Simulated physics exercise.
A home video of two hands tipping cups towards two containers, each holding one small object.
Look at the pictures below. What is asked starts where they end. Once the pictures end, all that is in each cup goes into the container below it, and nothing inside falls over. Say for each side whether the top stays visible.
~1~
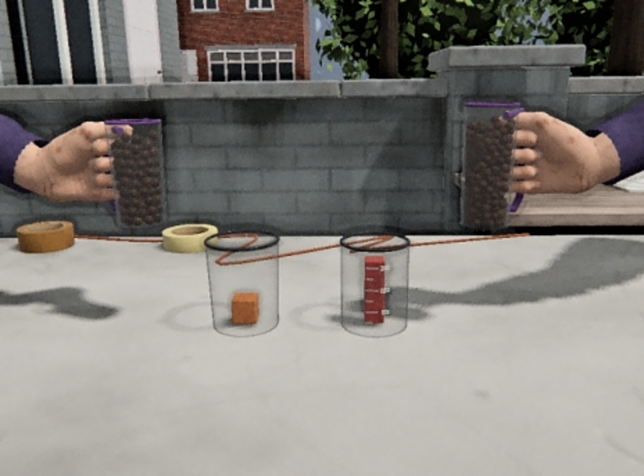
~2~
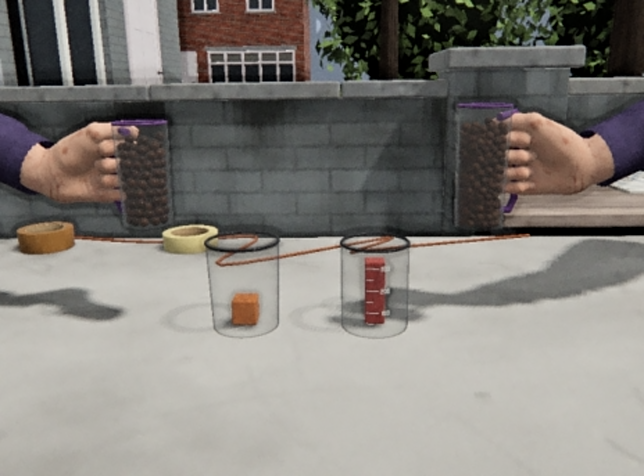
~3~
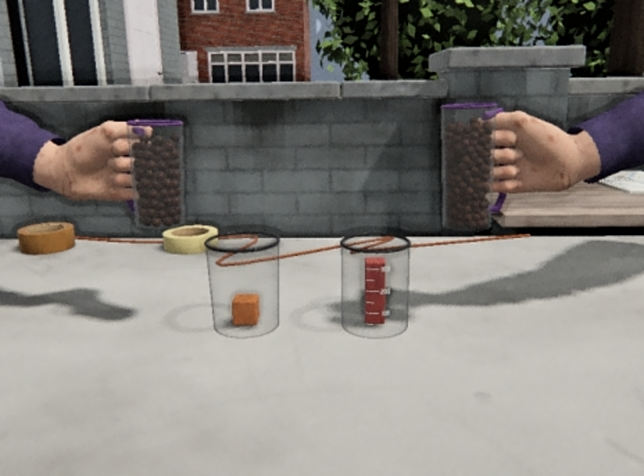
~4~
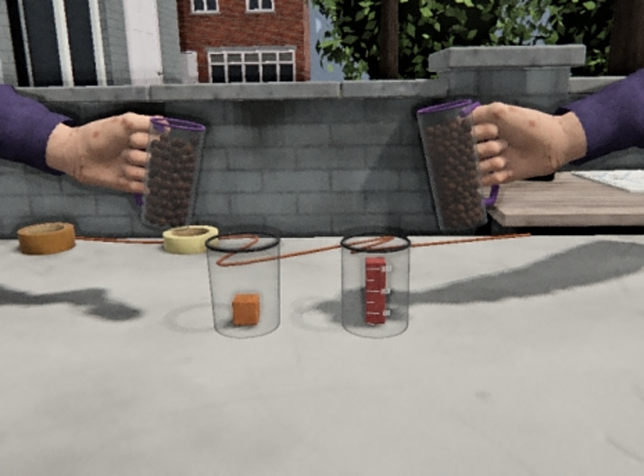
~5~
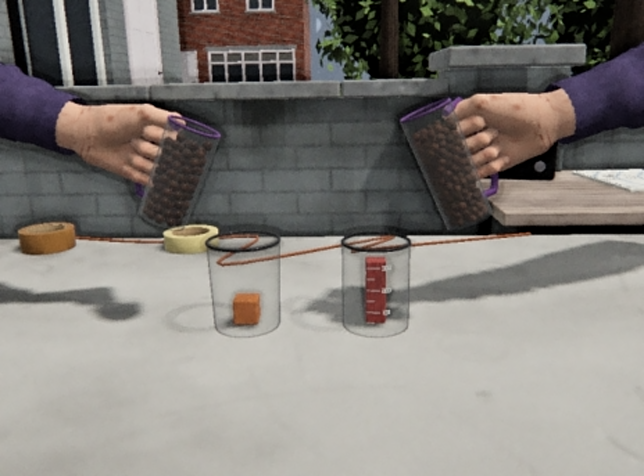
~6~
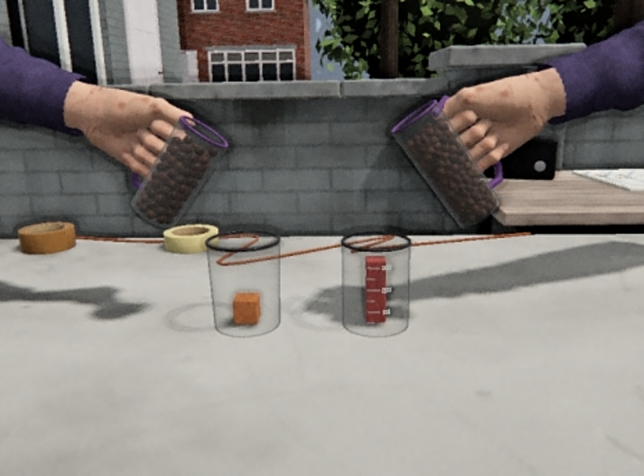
Left object: Fully covered; right object: Top still showing.
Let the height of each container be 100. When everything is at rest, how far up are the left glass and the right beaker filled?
The left one ends near 55, the right one near 70.
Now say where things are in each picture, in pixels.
In the first frame, small block in the left glass (246, 308), a quarter of its height or less; left cup (138, 174), nearly full of chocolate balls; small block in the right beaker (374, 290), reaching well over half way up; right cup (488, 166), nearly full of allspice berries.
In the second frame, left cup (144, 175), upright; right cup (481, 167), upright.
In the third frame, left cup (158, 175), upright; right cup (468, 168), upright.
In the fourth frame, left cup (171, 175), tipped 12°; right cup (454, 167), tipped 12°.
In the fifth frame, left cup (178, 175), tipped 24°; right cup (448, 167), tipped 24°.
In the sixth frame, small block in the left glass (247, 308); left cup (178, 174), tipped 36°; small block in the right beaker (376, 290); right cup (448, 166), tipped 36°.
Then, 0.43 s later than the last frame, left glass empty, all of its cupful still in the cup; right beaker empty, all of its cupful still in the cup.
Then, 0.88 s later than the last frame, left glass nearly empty, the larger part of its cupful still in the cup; right beaker nearly empty, nearly all of its cupful still in the cup.
Then, 1.43 s later than the last frame, left glass half full, none of its cupful still in the cup; right beaker half full, none of its cupful still in the cup, one piece on the table.
When it is over, left glass half full (surface near (245, 276)), nothing beside it; right beaker two thirds full (surface near (376, 267)), a few pieces on the table; the left thing is covered; the right thing is still showing.
